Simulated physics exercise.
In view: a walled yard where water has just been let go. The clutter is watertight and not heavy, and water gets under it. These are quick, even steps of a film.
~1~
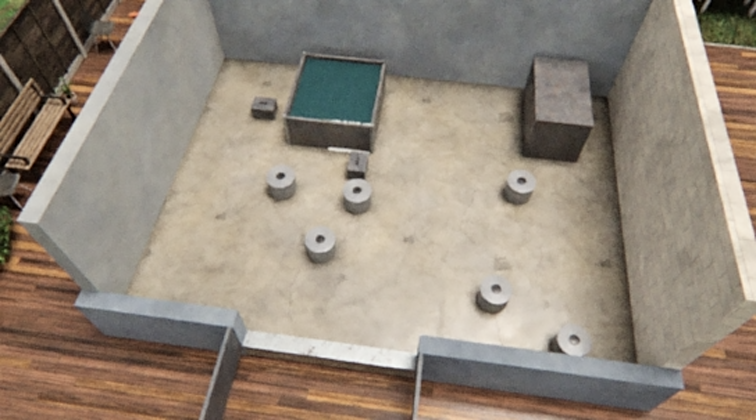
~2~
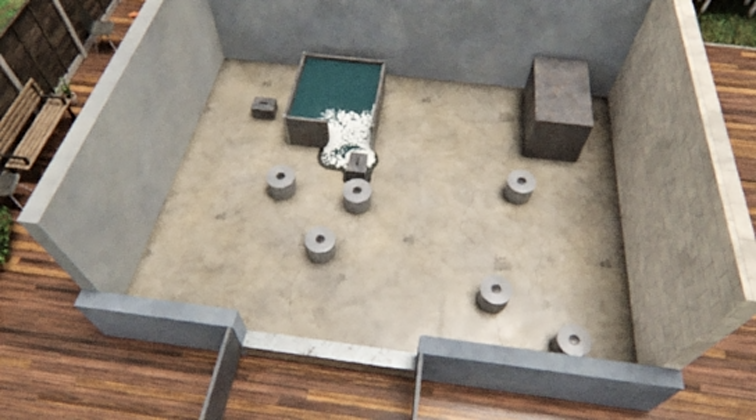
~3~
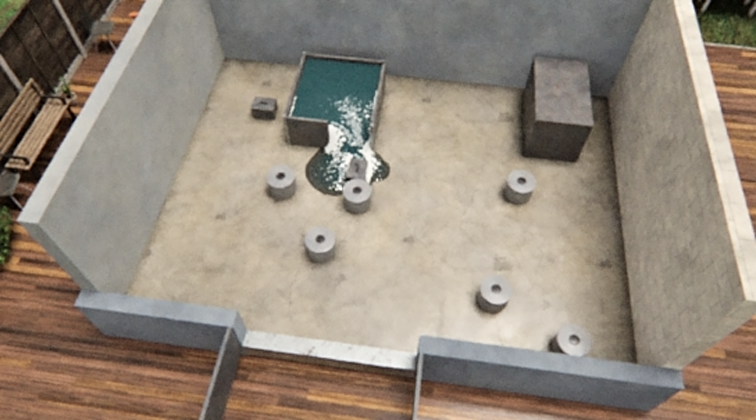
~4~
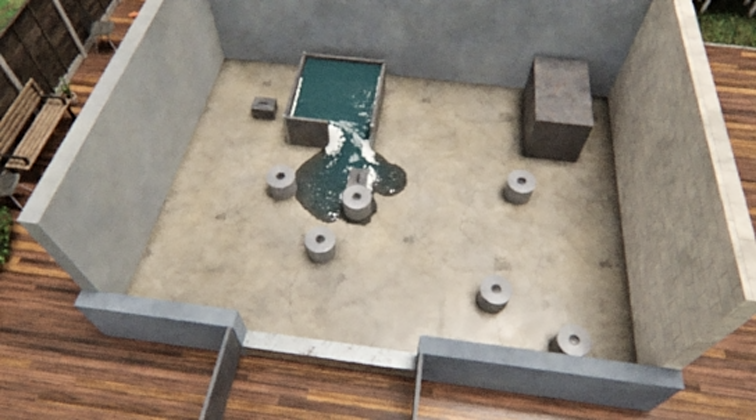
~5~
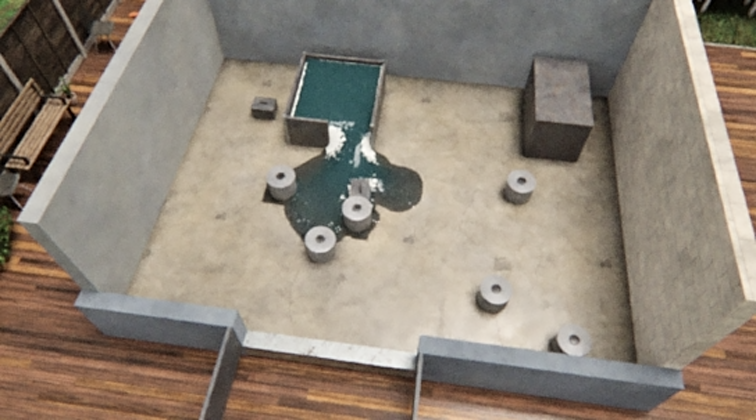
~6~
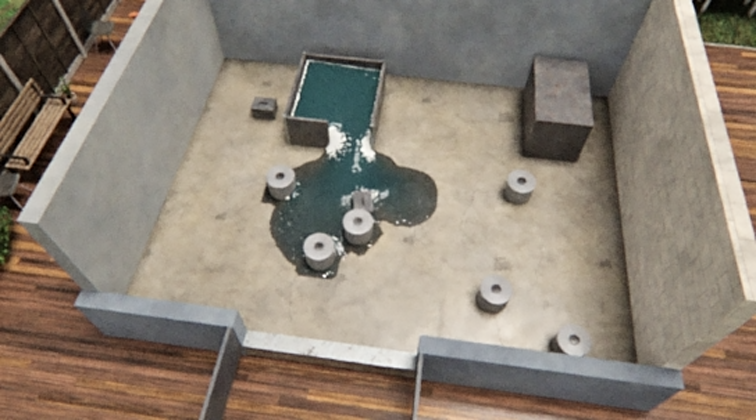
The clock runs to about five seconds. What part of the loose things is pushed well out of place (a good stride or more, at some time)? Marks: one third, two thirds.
That comes to between one and two thirds.
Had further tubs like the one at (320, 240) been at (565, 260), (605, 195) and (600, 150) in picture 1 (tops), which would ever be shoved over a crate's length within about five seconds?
In that order: Under that, under that, less than that.
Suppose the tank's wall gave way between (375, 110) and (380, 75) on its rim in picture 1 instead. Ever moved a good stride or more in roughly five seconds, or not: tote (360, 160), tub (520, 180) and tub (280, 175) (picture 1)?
In that order: Short of that, pushed that far, not that far.
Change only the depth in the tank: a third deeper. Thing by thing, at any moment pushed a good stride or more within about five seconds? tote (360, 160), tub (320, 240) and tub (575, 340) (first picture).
In that order: Shifted that much, moved that far, swept aside.
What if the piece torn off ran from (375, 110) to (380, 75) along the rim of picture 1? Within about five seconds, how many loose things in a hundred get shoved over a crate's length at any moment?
Some 20 per cent.
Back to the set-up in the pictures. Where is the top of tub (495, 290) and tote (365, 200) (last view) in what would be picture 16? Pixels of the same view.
Around (527, 320) and (388, 321).
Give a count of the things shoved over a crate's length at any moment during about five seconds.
That makes 5.
A moment on, 3 of 8 are well off their spots; 0 afloat.
Next, 4 of 8 are well off their spots; 0 afloat.
Later, 5 of 8 are well off their spots; 2 afloat.
In the end, 5 of 8 are well off their spots, and 5 have been at some point; 2 afloat.
